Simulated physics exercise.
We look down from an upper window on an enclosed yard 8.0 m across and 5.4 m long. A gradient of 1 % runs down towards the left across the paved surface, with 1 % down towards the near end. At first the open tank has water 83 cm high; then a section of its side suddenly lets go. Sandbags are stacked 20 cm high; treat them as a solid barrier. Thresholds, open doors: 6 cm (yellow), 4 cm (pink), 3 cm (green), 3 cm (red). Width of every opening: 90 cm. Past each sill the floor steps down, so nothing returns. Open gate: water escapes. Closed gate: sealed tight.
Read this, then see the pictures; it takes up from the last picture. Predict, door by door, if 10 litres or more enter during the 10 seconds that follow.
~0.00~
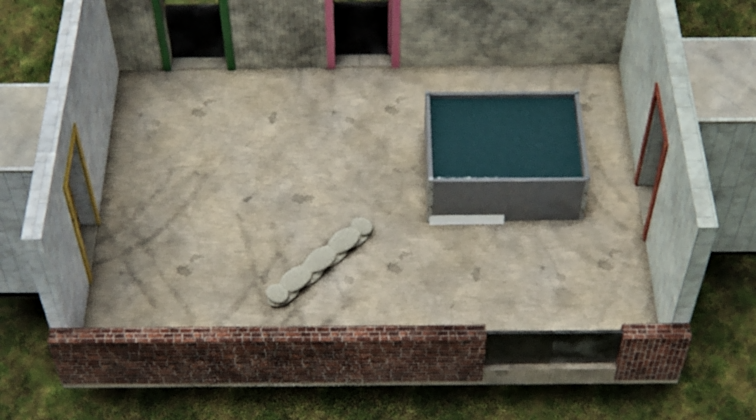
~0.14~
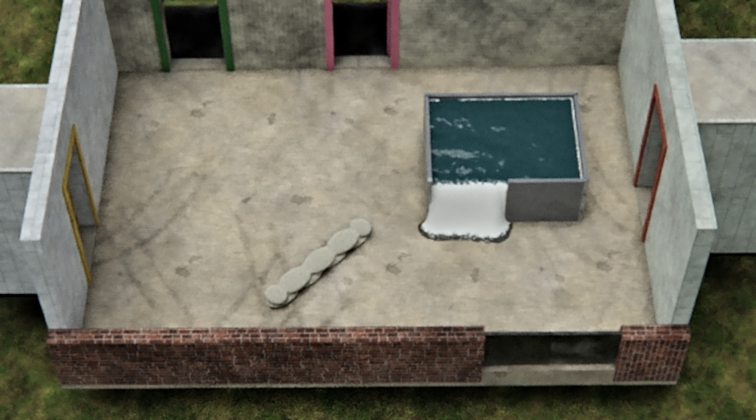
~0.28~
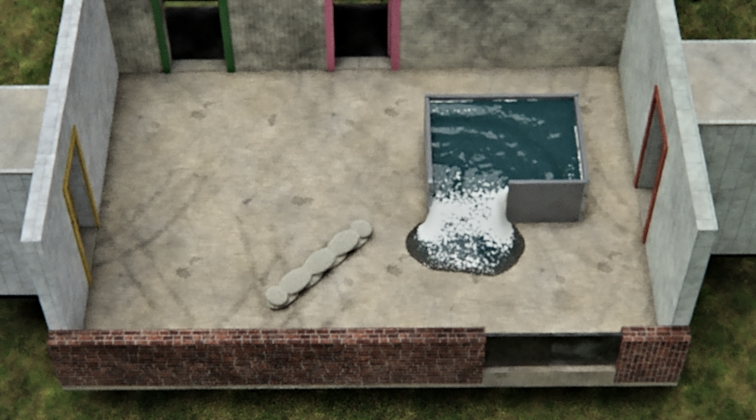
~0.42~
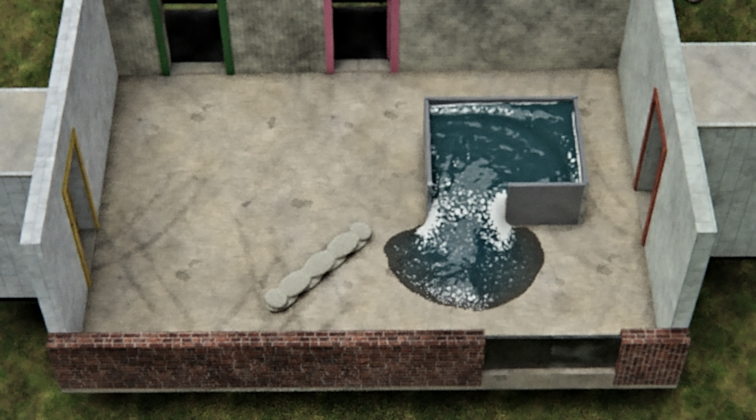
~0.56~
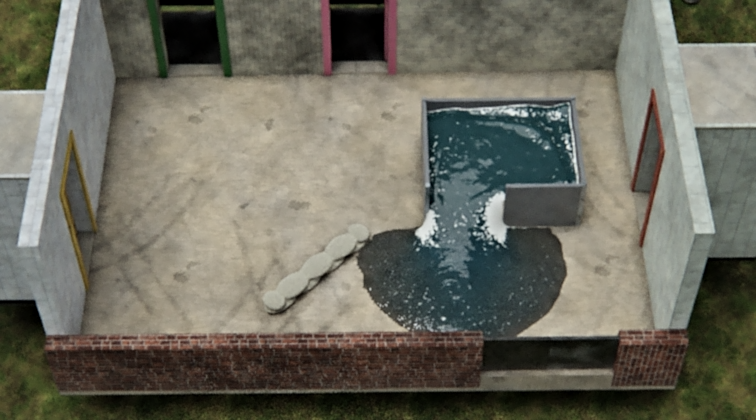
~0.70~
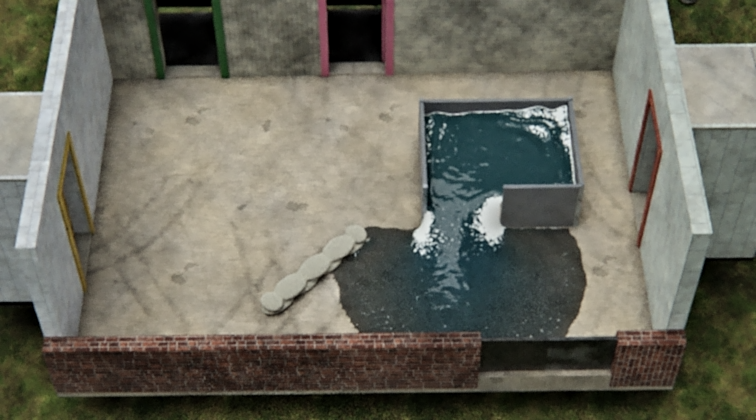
In the end at the yellow door the amount let in will top the limit, at the pink door the amount let in will top the limit, at the green door the amount let in will top the limit, at the red door the amount let in will top the limit.
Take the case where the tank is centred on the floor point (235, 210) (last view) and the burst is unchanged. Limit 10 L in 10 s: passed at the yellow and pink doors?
Relative to the limit, yellow is beyond it and pink is within it.
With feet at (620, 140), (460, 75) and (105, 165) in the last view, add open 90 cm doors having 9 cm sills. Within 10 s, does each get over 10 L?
Well, the first is on the low side, the second is on the low side, and the third is on the low side.
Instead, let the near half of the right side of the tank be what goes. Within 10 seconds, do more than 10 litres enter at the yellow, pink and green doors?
Then yellow would come out on the low side, pink on the low side and green on the low side.
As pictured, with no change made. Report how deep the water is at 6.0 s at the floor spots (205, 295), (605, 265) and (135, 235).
About 2, 8 and 7 cm respectively.
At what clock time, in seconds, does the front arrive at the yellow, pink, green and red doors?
The front reaches yellow at 2.6 s, pink at 6.5 s, green at 5.0 s, red at 2.6 s.
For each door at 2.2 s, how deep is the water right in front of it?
Depths: Yellow door 0 cm, pink door 0 cm, green door 0 cm, red door 1 cm.
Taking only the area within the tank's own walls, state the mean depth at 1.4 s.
51 cm.
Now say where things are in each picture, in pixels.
The open tank at (505, 139) is whole and still, 83 cm deep, in the first frame.
Water pours out at (468, 204) and has run 0.7 m, to (422, 226); typically 10 cm deep outside, 83 cm at the open tank's back, in the second frame.
The front is at (496, 270), 1.0 m from the gap at (468, 208); 1.1 m2 of floor is under water; 83 cm left at the back of the open tank, in the third frame.
Water pours out at (468, 212) and has run 1.5 m, to (489, 304); typically 10 cm deep outside, 75 cm at the open tank's back, in the fourth frame.
The front is at a hidden place, 2.2 m from the gap at (466, 213); 4.4 m2 of floor is under water; 70 cm left at the back of the open tank, in the fifth frame.
The front is at a hidden place, 2.5 m from the gap at (463, 214); 6.2 m2 of floor is under water; 71 cm left at the back of the open tank, in the sixth frame.
After 1.4 s water covers 20 % of the floor and is deepest (48 cm) near (457, 351); yellow door not reached, pink door not reached, green door not reached, red door not reached.
After 2.2 s water covers 30 % of the floor and is deepest (36 cm) near (445, 362); yellow door not reached, pink door not reached, green door not reached, red door not reached.
After 3.5 s water covers 45 % of the floor and is deepest (34 cm) near (74, 369); yellow door 14 cm at the sill, 15 L in, pink door not reached, green door not reached, red door 6 cm at the sill, 2 L in.
After 6.0 s water covers 75 % of the floor and is deepest (20 cm) near (88, 368); yellow door 12 cm at the sill, 64 L in, pink door not reached, green door 10 cm at the sill, 14 L in, red door 5 cm at the sill, 11 L in.
After 10.0 s water covers 95 % of the floor and is deepest (14 cm) near (74, 369); yellow door 9 cm at the sill, 103 L in, pink door 9 cm at the sill, 20 L in, green door 8 cm at the sill, 102 L in, red door 5 cm at the sill, 23 L in.
